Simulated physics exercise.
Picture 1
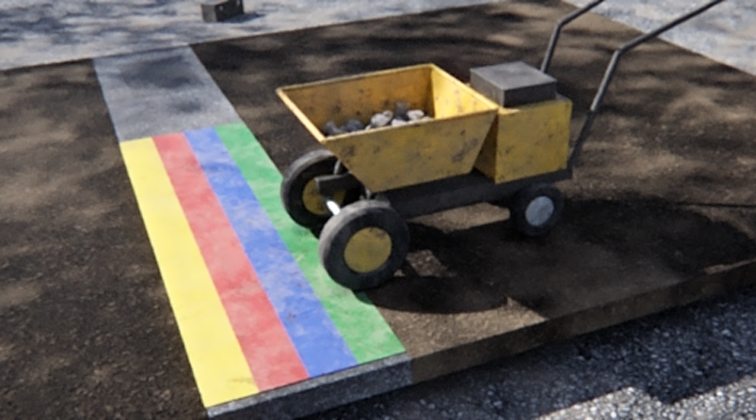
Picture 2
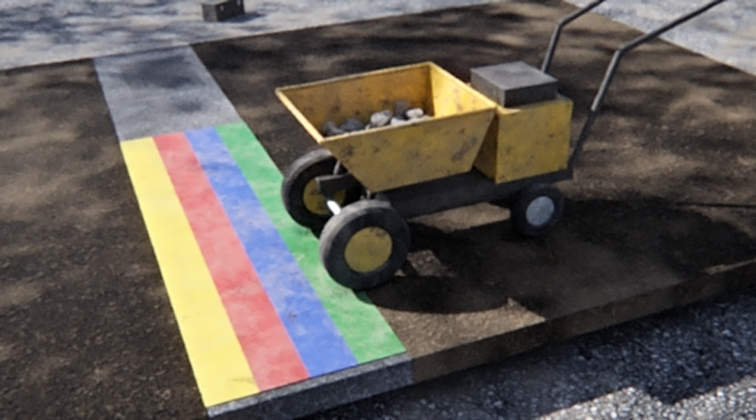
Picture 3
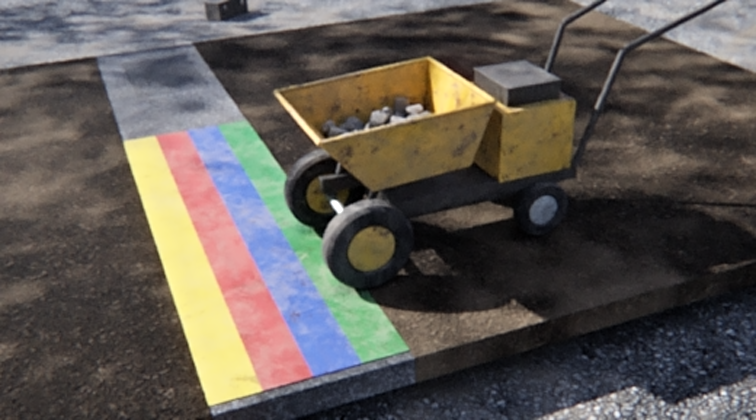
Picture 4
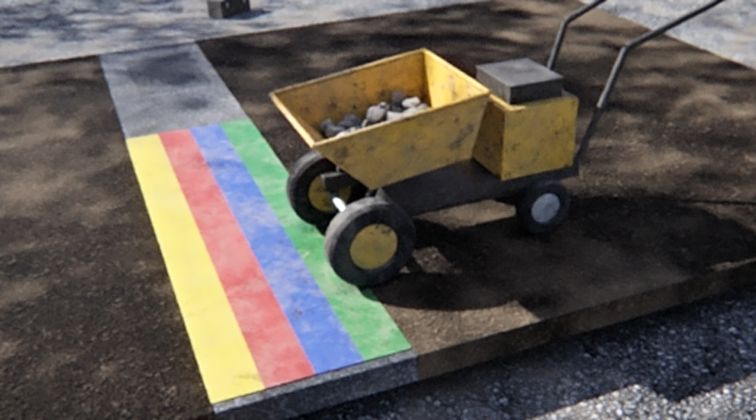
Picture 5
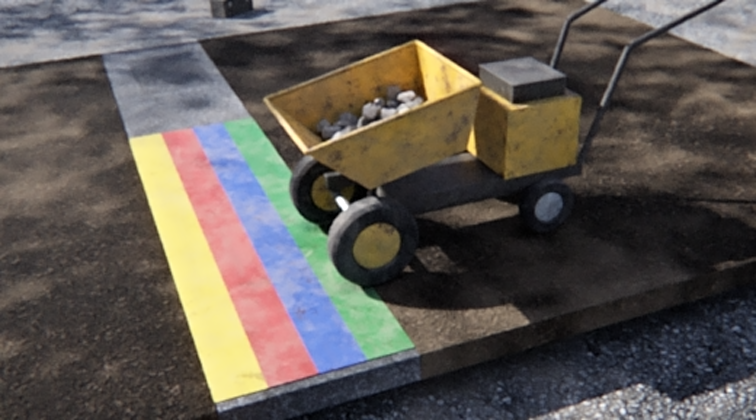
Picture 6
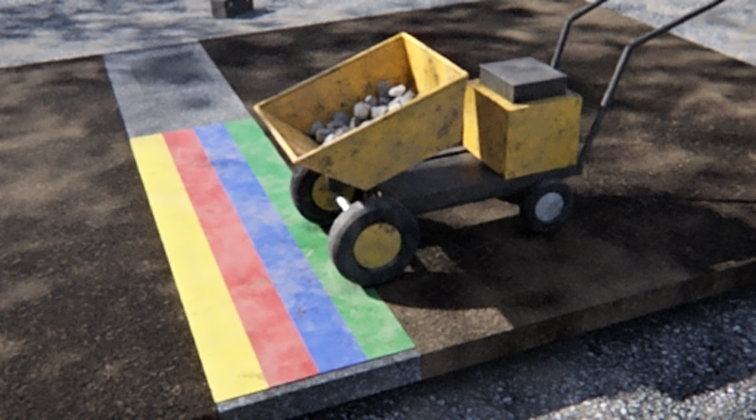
On a dark pad beside four coloured bands, a yellow barrow's stone-filled skip tilts forward.
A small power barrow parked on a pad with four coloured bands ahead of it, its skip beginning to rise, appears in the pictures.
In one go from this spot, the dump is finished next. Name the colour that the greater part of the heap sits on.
Yellow.
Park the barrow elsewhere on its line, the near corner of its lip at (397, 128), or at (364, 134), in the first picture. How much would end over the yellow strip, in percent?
10 and 20 percent, in that order.
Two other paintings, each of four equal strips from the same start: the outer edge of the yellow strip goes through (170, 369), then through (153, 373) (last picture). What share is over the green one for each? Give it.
Roughly 0 per cent first, then 0 per cent.
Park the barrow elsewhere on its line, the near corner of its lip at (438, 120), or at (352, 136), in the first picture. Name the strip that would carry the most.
Going by the pictures, the first try gives that green strip and the second gives the red strip.
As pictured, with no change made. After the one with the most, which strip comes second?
The strip in red.
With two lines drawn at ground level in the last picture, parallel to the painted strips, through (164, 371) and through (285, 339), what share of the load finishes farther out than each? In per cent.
Near 10 % and 100 %.
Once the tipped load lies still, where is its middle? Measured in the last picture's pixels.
Near pixel (202, 279).
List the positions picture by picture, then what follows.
Lip of the skip at (324, 142), level; top of the load at (401, 128), broken stones; green strip at (356, 317); blue strip at (311, 329); red strip at (264, 341); yellow strip at (215, 354), in the first picture.
Lip of the skip at (323, 142), level; top of the load at (400, 127), in the second picture.
Lip of the skip at (321, 144), tipped barely; top of the load at (400, 124), in the third picture.
Lip of the skip at (315, 147), tipped a little; top of the load at (412, 119), in the fourth picture.
Lip of the skip at (308, 153), tipped a little; top of the load at (408, 114), in the fifth picture.
Lip of the skip at (297, 162), tipped clearly; top of the load at (409, 102); green strip at (366, 313); blue strip at (321, 325); red strip at (274, 337); yellow strip at (225, 349), in the sixth picture.
Soon after the last picture, skip tipped steeply; all in the skip.
A little later, skip tipped right over; nearly all in the skip; a stray few over the red strip; a stray few over the yellow strip.
Later still, skip tipped right over; about a quarter in the skip; a small part over the red strip; about half over the yellow strip; about a quarter off the paint.
By the end, skip tipped right over; a stray few in the skip; none over the green strip; none over the blue strip; about a quarter over the red strip; about half over the yellow strip; about a quarter off the paint.
